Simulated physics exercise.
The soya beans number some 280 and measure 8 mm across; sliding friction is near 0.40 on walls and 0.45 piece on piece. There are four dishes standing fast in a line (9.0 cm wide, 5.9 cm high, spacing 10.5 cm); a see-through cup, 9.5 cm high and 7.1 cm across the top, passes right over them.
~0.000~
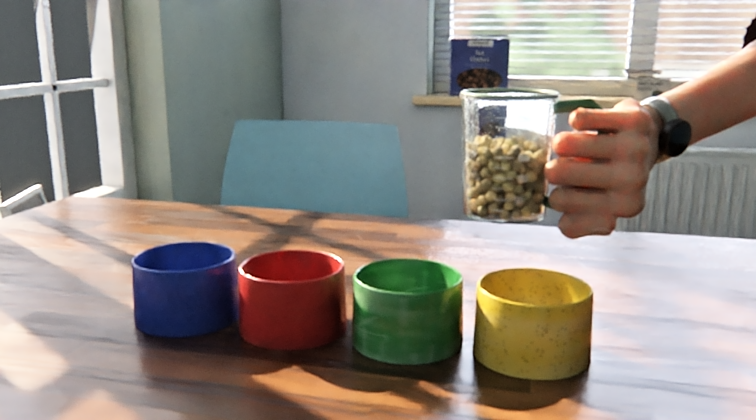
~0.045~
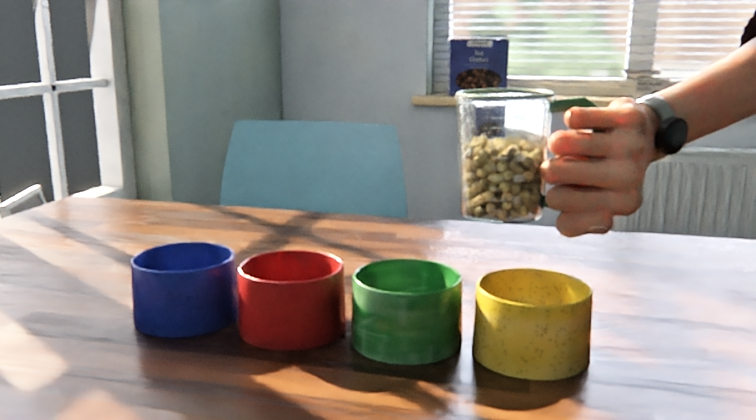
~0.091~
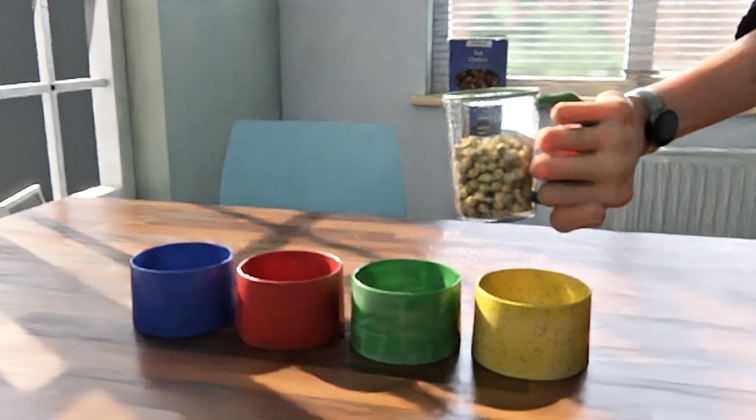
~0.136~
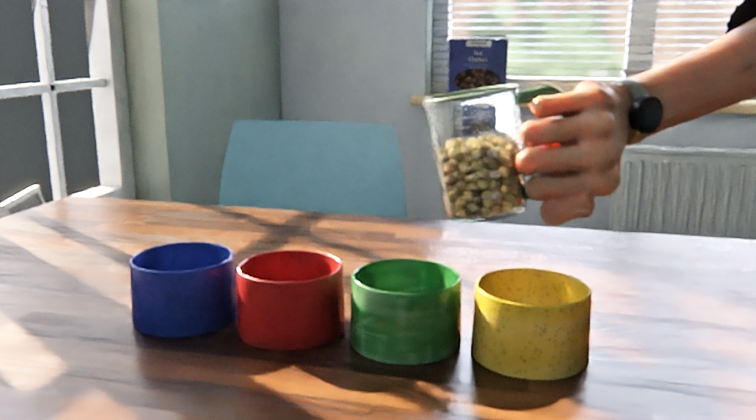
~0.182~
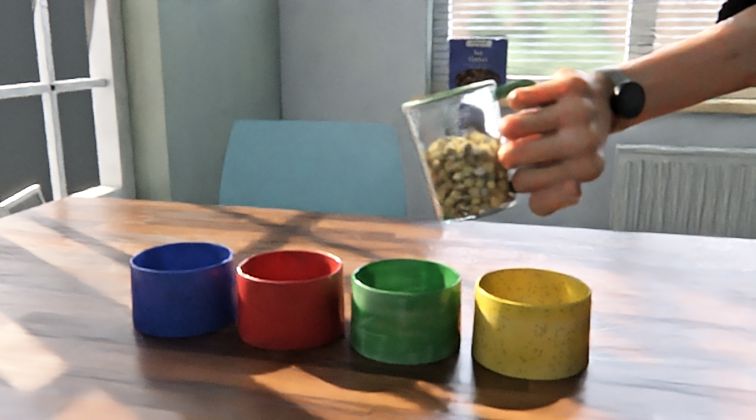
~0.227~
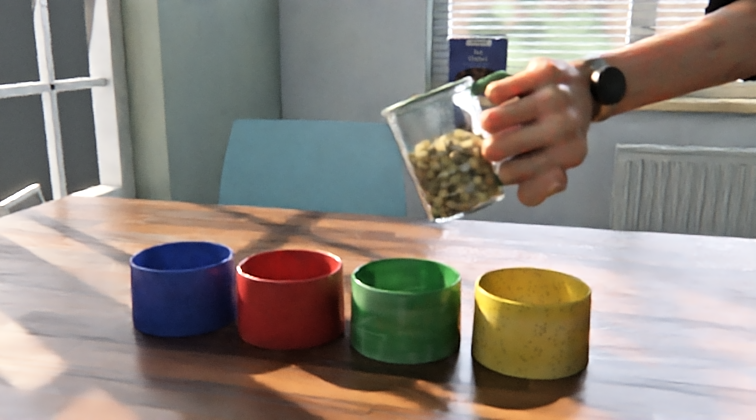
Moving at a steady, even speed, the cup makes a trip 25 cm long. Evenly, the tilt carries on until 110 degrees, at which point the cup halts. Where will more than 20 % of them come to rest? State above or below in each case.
In each case: Red dish below, blue dish above, green dish below, yellow dish below, counter above.
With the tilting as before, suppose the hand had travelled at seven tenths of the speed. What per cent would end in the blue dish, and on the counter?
Blue: 80; counter: 20.
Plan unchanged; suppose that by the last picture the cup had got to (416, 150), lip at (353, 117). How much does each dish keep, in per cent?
In the end red holds 0, blue holds 50, green holds 0, yellow holds 0.
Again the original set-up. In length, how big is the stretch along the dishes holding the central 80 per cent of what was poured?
It spans roughly 25 centimetres along the row.
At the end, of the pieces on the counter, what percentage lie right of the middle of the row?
About 0 %.
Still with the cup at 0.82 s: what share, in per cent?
It comes to about 100 percent.
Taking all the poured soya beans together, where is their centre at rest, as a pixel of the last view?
Est. centre at rest: (153, 304) px.
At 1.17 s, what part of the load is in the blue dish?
By that moment it's near 35 percent.
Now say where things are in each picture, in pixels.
The first frame shows cup at (507, 154), tilt 0 degrees, lip at (464, 93), moved 0.0 cm; middle of the pieces at (504, 178); yellow dish at (534, 286); green dish at (408, 276); red dish at (292, 266); blue dish at (185, 257).
The second frame shows cup at (503, 154), tilt 1 degrees, lip at (459, 94), moved 0.2 cm; middle of the pieces at (500, 178).
The third frame shows cup at (493, 154), tilt 4 degrees, lip at (445, 96), moved 0.9 cm; middle of the pieces at (492, 178).
The fourth frame shows cup at (478, 153), tilt 10 degrees, lip at (426, 101), moved 2.1 cm; middle of the pieces at (479, 177).
The fifth frame shows cup at (462, 153), tilt 16 degrees, lip at (405, 106), moved 3.4 cm; middle of the pieces at (466, 176).
The sixth frame shows cup at (447, 151), tilt 22 degrees, lip at (386, 111), moved 4.6 cm; middle of the pieces at (452, 174); yellow dish at (533, 286); green dish at (406, 275); red dish at (290, 265); blue dish at (183, 256). Its pace works out near 130 degrees a second; the hand travels 28 cm a second.
Then, at 0.58 s, tilt 67 degrees; cup holds 100 %.
Then, at 0.82 s, tilt 98 degrees; cup holds 100 %.
After 1.17 s, tilt 110 degrees; cup holds 20 %, blue 35 %.
At rest (2.2 s), red 0 %, blue 50 %, green 0 %, yellow 0 %, counter 50 %.
